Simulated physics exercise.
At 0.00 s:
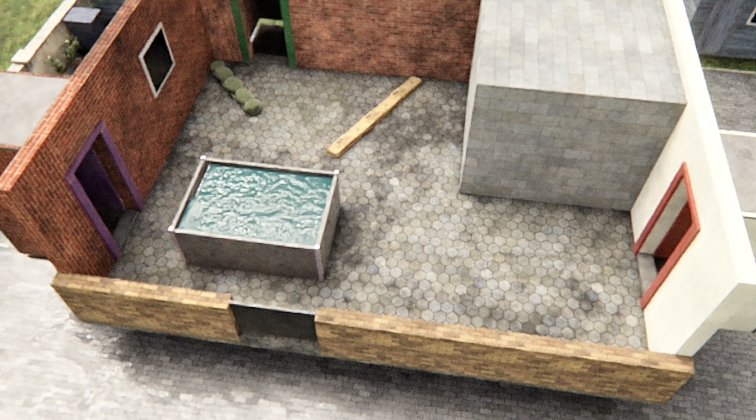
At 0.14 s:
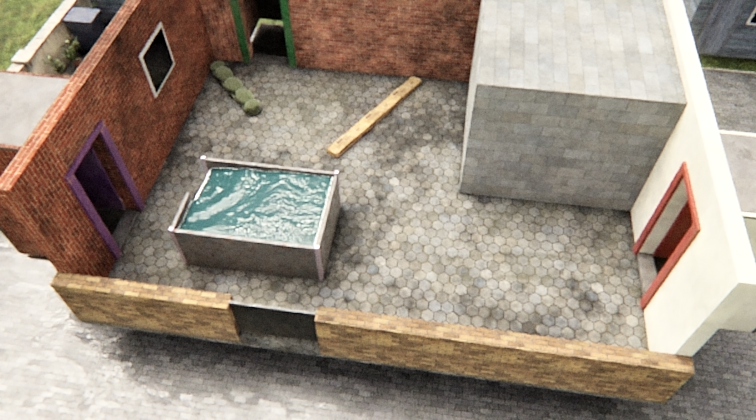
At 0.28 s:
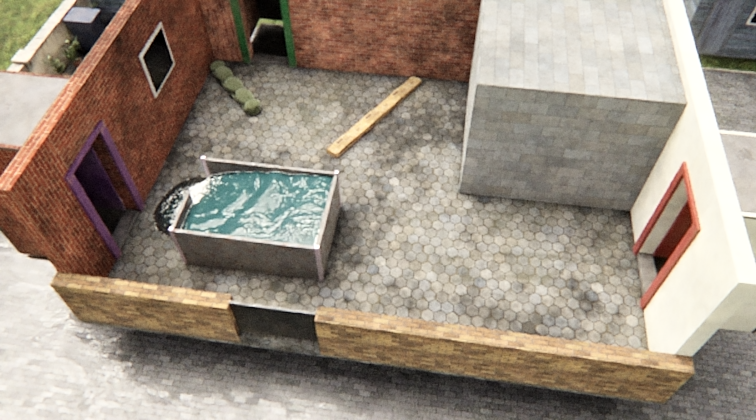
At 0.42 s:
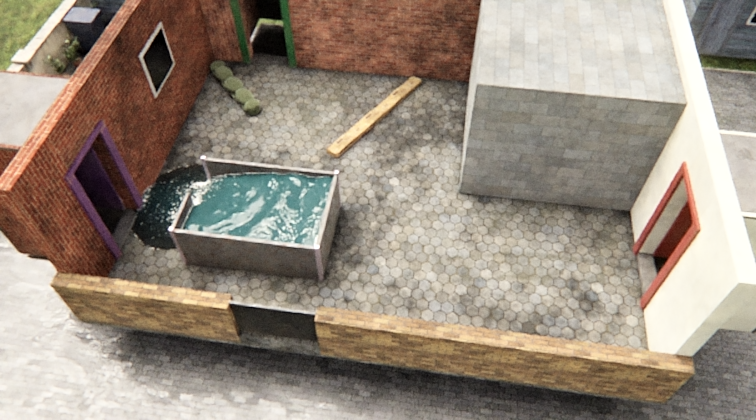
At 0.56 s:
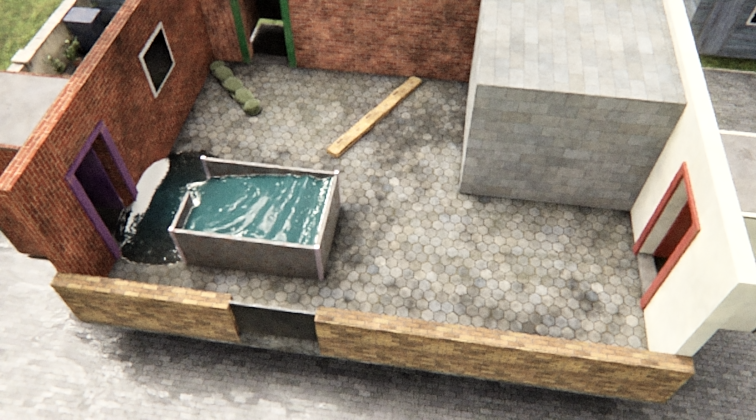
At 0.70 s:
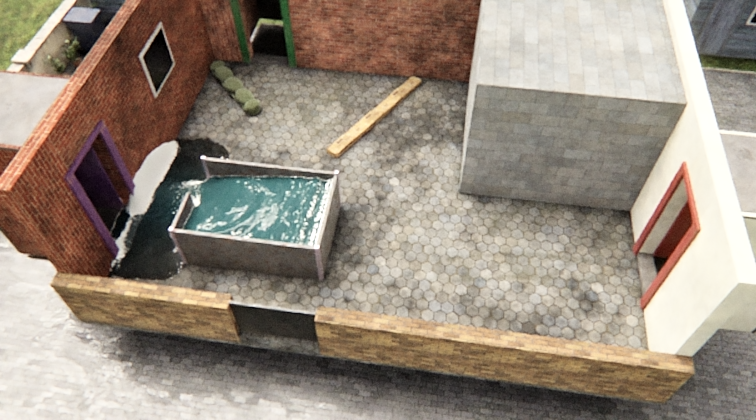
Water in a raised rectangular tank churns and pours out through its left side onto the paved yard, spreading as a dark, foamy pool toward the brick wall, reaching the area by the purple-framed doorway and fanning along the wall.
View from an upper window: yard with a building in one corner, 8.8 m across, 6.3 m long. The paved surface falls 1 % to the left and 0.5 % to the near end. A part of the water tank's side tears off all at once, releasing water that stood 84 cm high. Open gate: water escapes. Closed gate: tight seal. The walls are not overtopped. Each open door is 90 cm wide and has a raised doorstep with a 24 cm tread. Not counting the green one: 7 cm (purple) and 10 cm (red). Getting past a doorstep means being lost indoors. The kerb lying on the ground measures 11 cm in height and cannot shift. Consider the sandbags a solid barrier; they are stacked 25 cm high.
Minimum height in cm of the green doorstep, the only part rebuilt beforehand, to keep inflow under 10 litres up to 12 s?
7.5 cm.
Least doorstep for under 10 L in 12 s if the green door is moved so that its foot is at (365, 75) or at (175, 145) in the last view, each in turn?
In turn: Roughly 7.5 cm, roughly 22 cm.
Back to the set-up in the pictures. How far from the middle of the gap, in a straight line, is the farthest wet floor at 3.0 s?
Near 4.4 metres, give or take.
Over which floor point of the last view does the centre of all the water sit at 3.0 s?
Roughly (231, 197).
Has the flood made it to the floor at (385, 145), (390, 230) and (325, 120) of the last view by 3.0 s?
Taking them in turn, I'd call them spared by the flood, spared by the flood and touched by the flood.
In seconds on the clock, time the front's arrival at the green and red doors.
Arrival times: Green at 2.2 seconds, red at 8.0 seconds.
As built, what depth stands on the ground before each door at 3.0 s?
The green door has 8 cm, the purple door 21 cm and the red door 0 cm.
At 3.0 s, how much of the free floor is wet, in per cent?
Approximately 30 %.
After 1.4 s water covers 10 % of the floor, deepest (55 cm) near (156, 201); it has not reached the green door.
After 3.0 s water covers 30 % of the floor, deepest (36 cm) near (195, 102); 8 cm at the green door, 0 litres in over its 6 cm doorstep.
After 12.0 s water covers 95 % of the floor, deepest (12 cm) near (150, 193); 9 cm at the green door, 21 litres in over its 6 cm doorstep.
At the green door as built, the water arrived by 2.3 s and peaked near 11 cm at 10.8 s.
With a doorstep of 6.5 cm, 17 litres would have come in within the 12 s; with 9 cm, 4 litres. So under 10 litres takes about 7.5 cm.
